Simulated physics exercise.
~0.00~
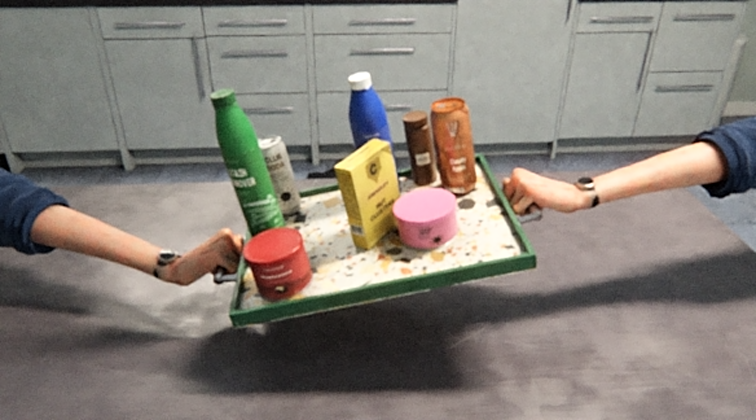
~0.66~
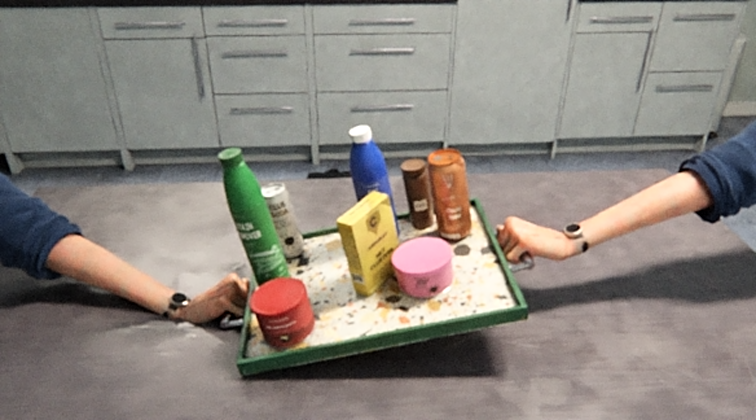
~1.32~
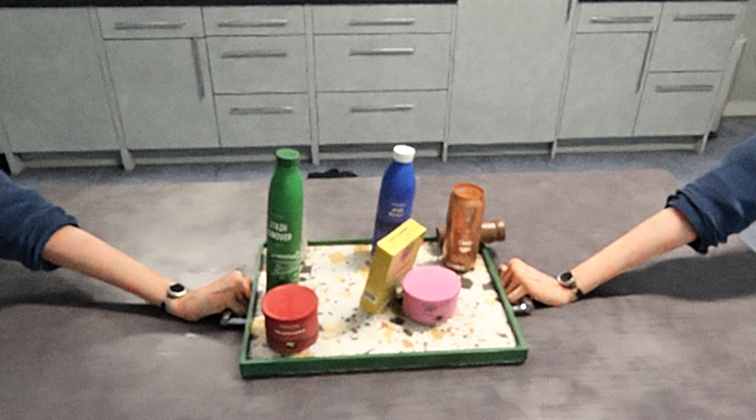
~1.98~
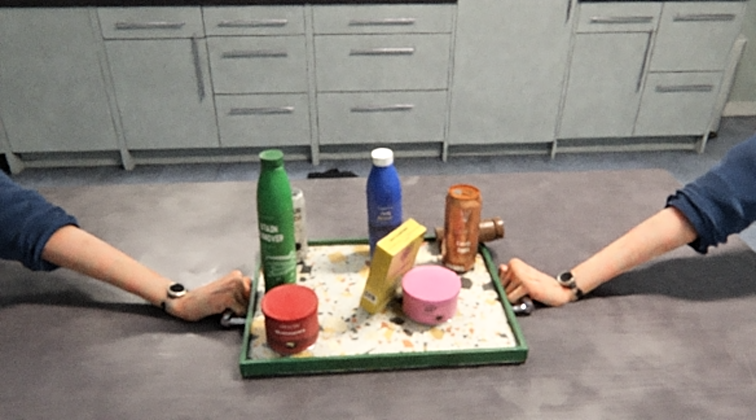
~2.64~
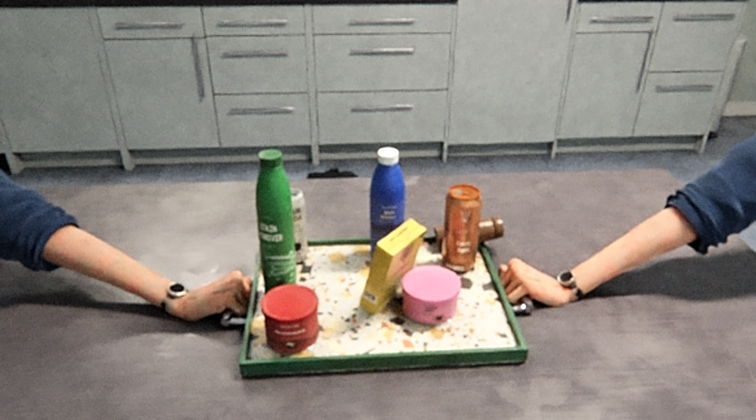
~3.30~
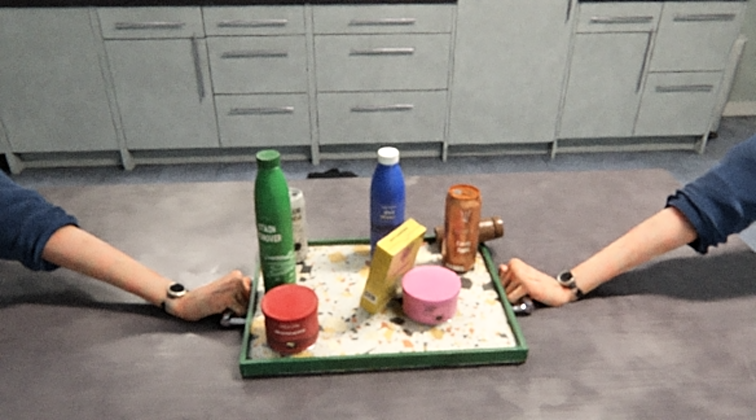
A green-rimmed tray of bottles, cans, tubs and a yellow packet, held tilted by two hands, was lowered flat onto a table; the brown shaker toppled onto its side, the packet ended up leaning, and the rest stood upright.
